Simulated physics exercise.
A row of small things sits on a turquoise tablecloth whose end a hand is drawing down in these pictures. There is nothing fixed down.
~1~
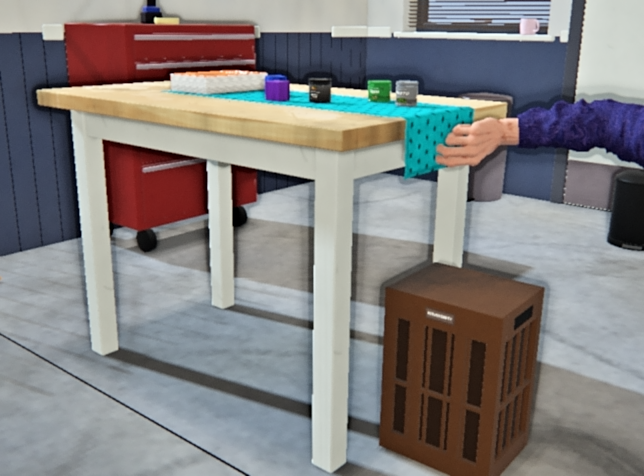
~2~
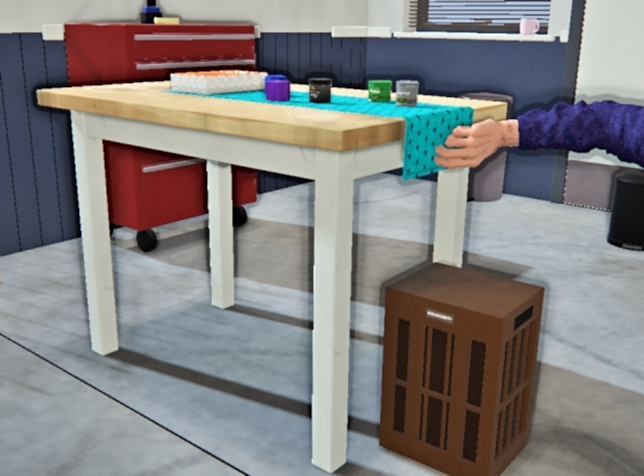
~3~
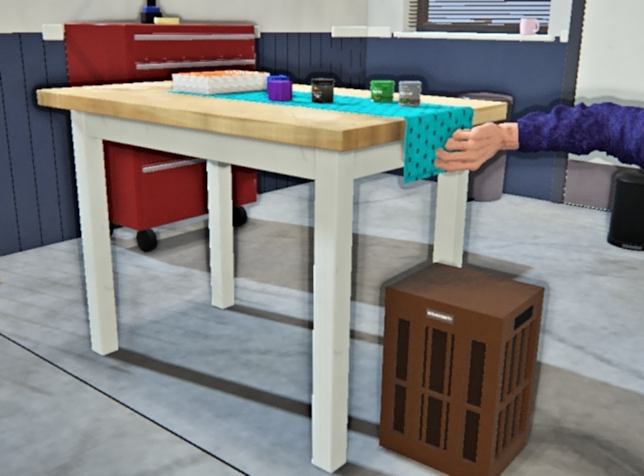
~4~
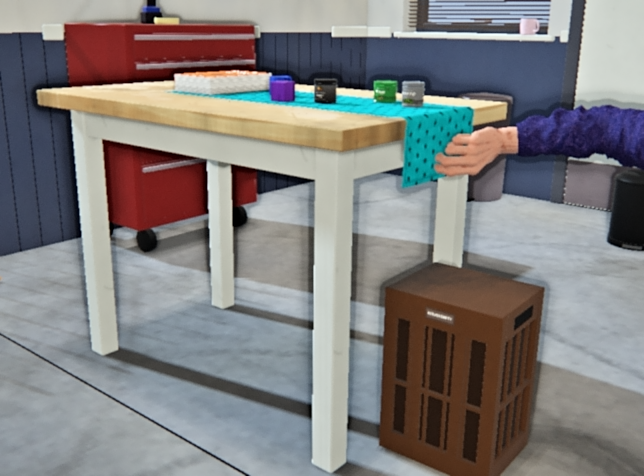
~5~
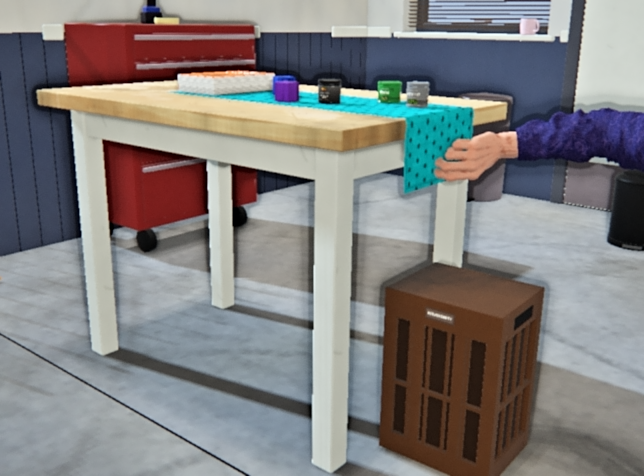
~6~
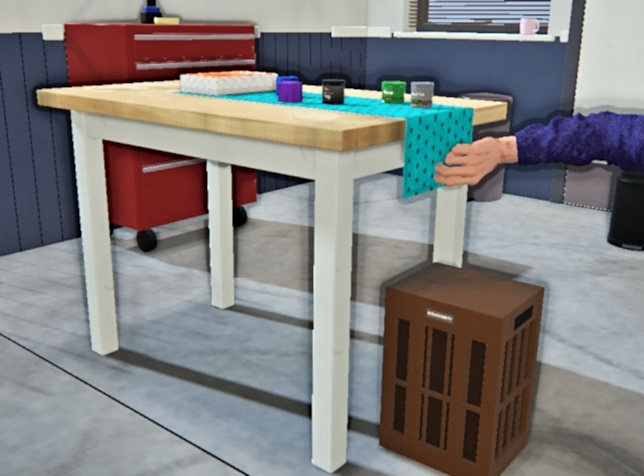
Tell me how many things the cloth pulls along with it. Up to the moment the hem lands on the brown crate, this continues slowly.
It pulls along two.
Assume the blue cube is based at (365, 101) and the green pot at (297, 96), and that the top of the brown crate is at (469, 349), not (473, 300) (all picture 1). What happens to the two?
First the blue cube: It ends off the top. Then the green pot: It is still up there.
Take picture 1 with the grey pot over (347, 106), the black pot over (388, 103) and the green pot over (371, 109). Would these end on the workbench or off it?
As for the grey pot, it leaves the top; the black pot, it leaves the top; the green pot, it leaves the top.
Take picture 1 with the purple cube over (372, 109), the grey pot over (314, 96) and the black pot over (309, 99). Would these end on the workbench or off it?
The purple cube will end up off, the grey pot will stay where it is, the black pot will stay where it is.
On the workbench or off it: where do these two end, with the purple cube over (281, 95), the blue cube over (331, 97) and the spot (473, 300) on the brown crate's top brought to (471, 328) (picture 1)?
Purple cube stays, blue cube stays.
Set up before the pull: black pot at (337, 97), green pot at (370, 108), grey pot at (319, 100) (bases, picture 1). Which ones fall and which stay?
The black pot is still on top, the green pot is off the top, the grey pot is still on top.
Early on, hem near (437, 223); all still up.
Midway, hem near (436, 264); grey pot gone.
Finally, hem on the crate; grey pot and green pot gone. Over the edge go two.
